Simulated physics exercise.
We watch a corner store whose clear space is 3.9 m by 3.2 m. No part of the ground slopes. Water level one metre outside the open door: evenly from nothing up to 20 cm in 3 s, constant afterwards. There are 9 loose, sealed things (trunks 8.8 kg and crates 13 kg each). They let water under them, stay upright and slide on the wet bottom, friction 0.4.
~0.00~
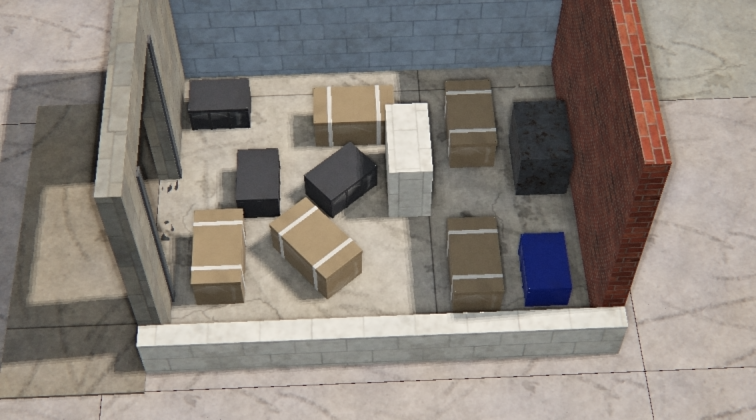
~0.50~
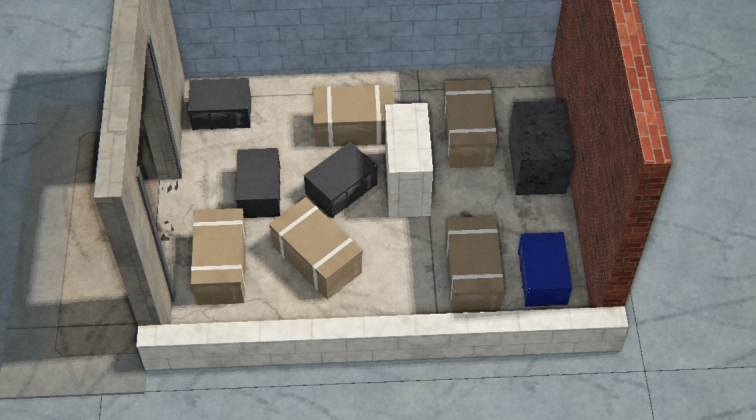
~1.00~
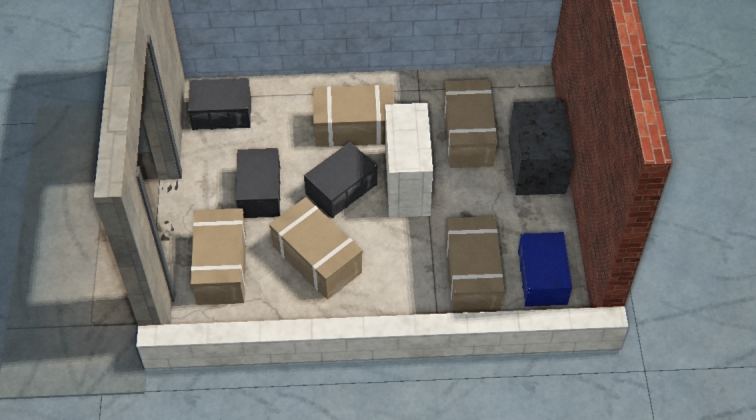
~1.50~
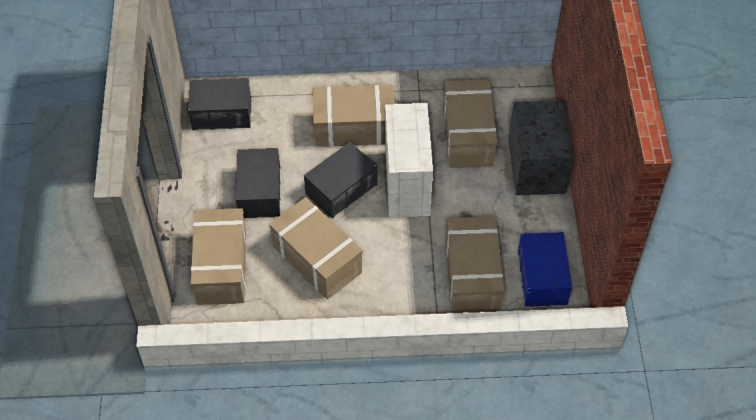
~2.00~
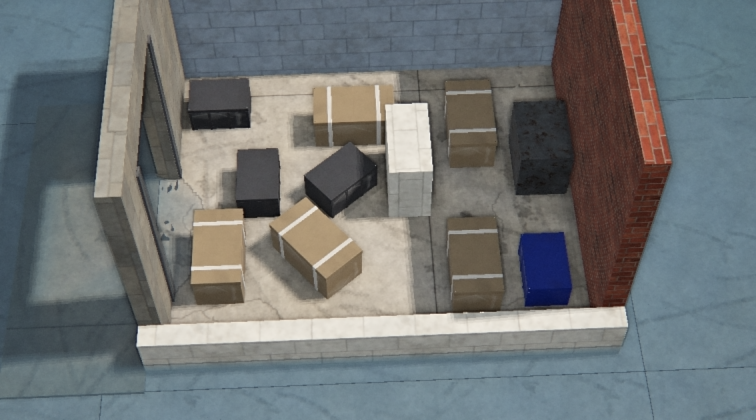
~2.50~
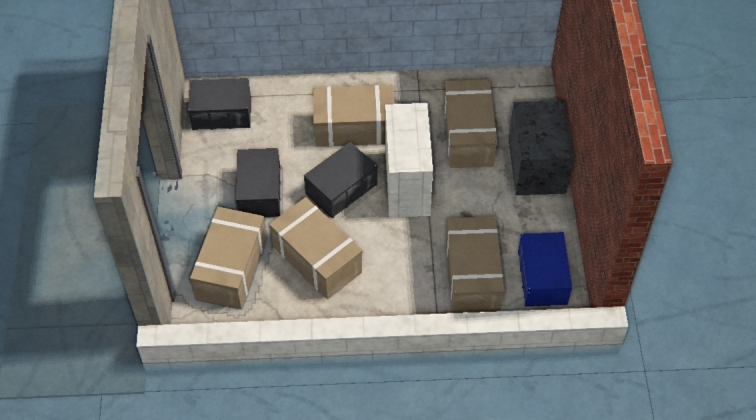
A small roofless store full of boxes stood still while bluish water spread over the ground outside, then water crept in at the left doorway and the front left cardboard box turned slightly.
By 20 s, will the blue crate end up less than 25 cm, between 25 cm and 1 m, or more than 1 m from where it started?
Movement: Limited.
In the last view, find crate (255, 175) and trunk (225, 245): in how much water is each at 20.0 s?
Close to 17 and 21 centimetres.
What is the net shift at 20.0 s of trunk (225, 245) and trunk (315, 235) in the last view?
Respectively 250 and 40 centimetres.
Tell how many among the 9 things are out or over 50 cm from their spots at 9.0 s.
It comes to 8.
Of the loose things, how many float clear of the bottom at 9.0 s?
9 at that moment.
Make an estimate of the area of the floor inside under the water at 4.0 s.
At that time the wet patch spans about 5.0 m2.
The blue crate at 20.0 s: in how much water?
Near 20 cm deep.
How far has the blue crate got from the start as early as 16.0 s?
About 60 cm by then.
After 4.0 s the blue crate is near (546, 260), 0.0 m from its start, aground; 1 afloat.
After 9.0 s the blue crate is near (558, 195), 0.7 m from its start, afloat; 9 afloat.
After 16.0 s the blue crate is near (561, 193), 0.7 m from its start, afloat; 9 afloat.
After 20.0 s the blue crate is near (561, 192), 0.7 m from its start, afloat; 9 afloat.
